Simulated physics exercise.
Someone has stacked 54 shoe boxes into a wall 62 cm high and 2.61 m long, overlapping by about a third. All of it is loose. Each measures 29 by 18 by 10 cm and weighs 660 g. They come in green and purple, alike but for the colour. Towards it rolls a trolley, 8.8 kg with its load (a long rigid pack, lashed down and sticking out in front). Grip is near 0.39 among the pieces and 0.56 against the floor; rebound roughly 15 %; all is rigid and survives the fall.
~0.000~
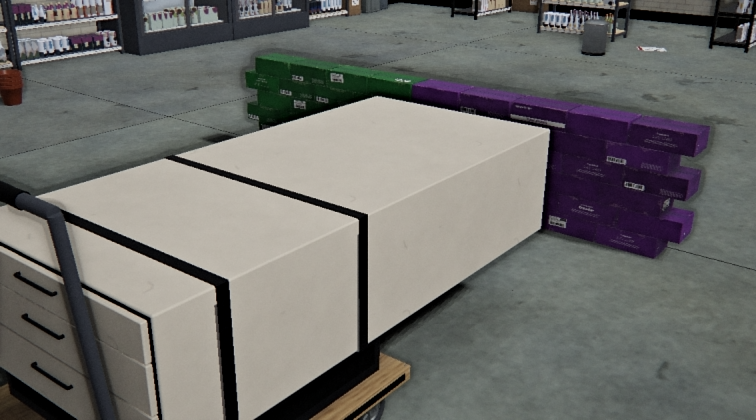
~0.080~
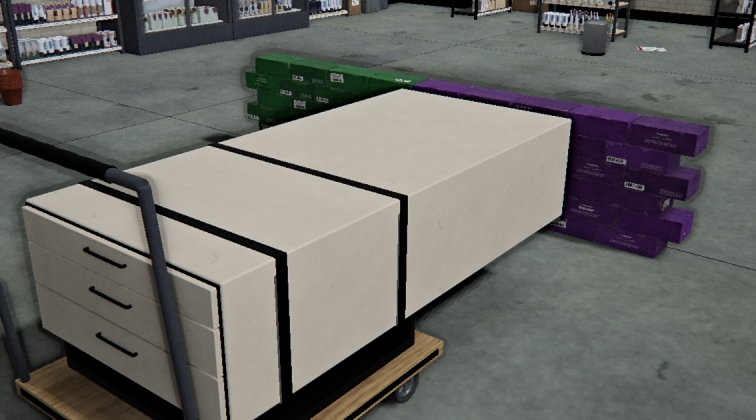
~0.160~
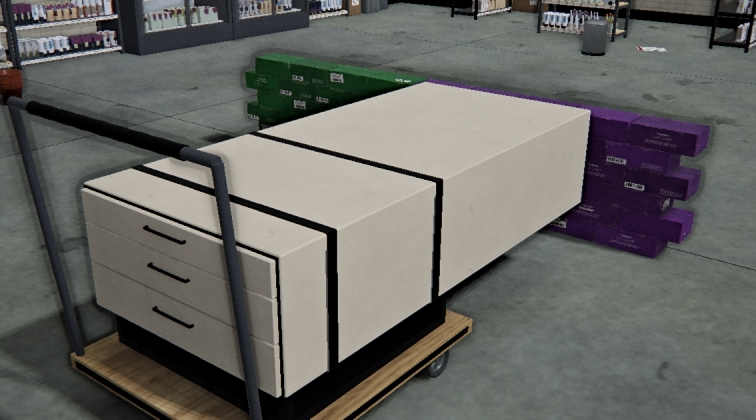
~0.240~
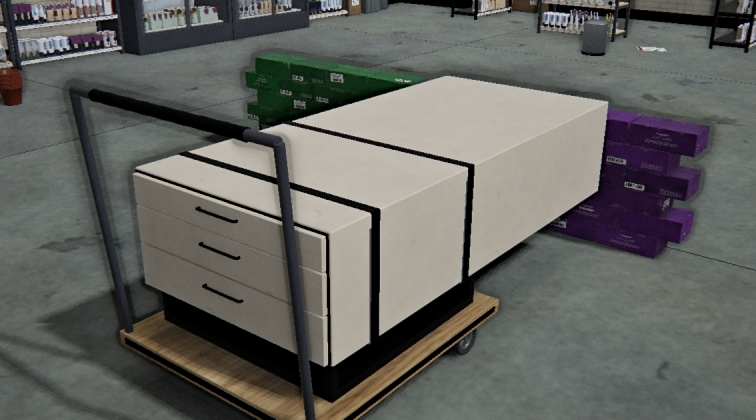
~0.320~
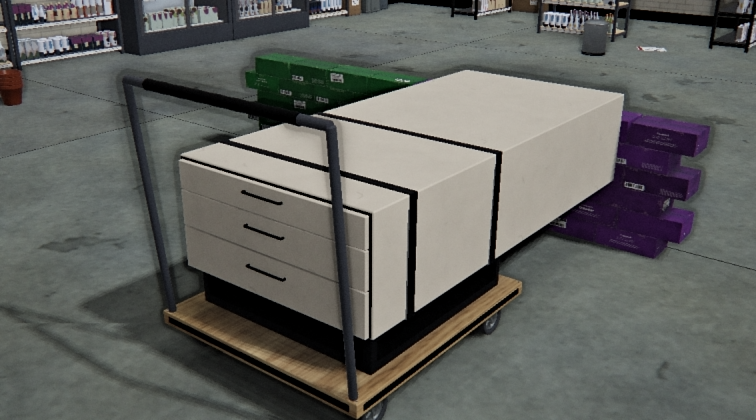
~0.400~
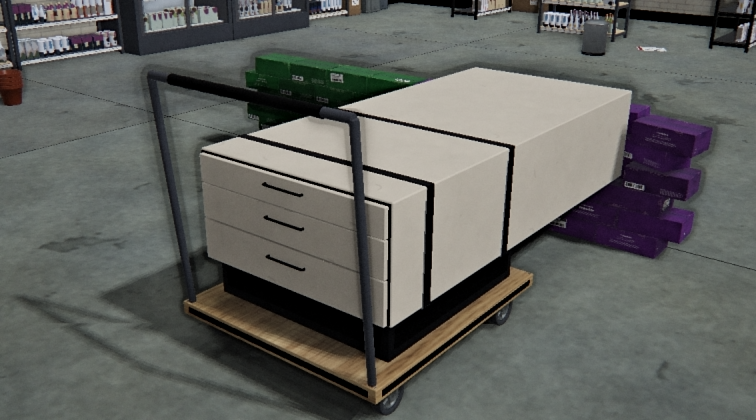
In a warehouse-like store with stocked shelves, a flat trolley carrying a long pale drawer unit strapped in black rolls away and rightward toward a low wall of green and purple boxes, its far end reaching the purple side.
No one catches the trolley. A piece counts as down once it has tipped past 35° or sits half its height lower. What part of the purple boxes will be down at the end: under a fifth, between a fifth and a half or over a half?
The part is between a fifth and a half.
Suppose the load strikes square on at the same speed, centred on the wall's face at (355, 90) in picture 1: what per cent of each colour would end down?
Then green 40, purple 20 per cent.
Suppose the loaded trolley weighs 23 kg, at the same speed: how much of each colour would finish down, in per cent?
Then green 0, purple 50 per cent.
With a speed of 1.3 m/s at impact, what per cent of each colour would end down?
Then green 0, purple 40 per cent.
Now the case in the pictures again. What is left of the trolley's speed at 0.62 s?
About 1.0 m/s.
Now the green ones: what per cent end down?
Green 0 per cent.
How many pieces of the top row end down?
4 of them.
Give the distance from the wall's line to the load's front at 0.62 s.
Some 35 cm beyond.
Around 0.48 s, load 18 cm past the wall's line, still rolling; none of the 30 purple boxes down (0 of 54 in all colours); top purple box displaced 25 mm.
Around 0.62 s, load 33 cm past the wall's line, still rolling; 9 of the 30 purple boxes down (9 of 54 in all colours); top purple box displaced 27 mm.
Around 0.88 s, load 58 cm past the wall's line, still rolling; 11 of the 30 purple boxes down (11 of 54 in all colours); top purple box displaced 27 mm.
Around 1.34 s, load 97 cm past the wall's line, still rolling; 11 of the 30 purple boxes down (11 of 54 in all colours); top purple box displaced 28 mm.
Finally (2.8 s), load 1.01 m past the wall's line, stopped; 11 of the 30 purple boxes down (11 of 54 in all colours); top purple box displaced 32 mm; top green box unmoved. That is 37 per cent. Seen by the last camera, middles, top purple box near (446, 94), top green box near (282, 66).
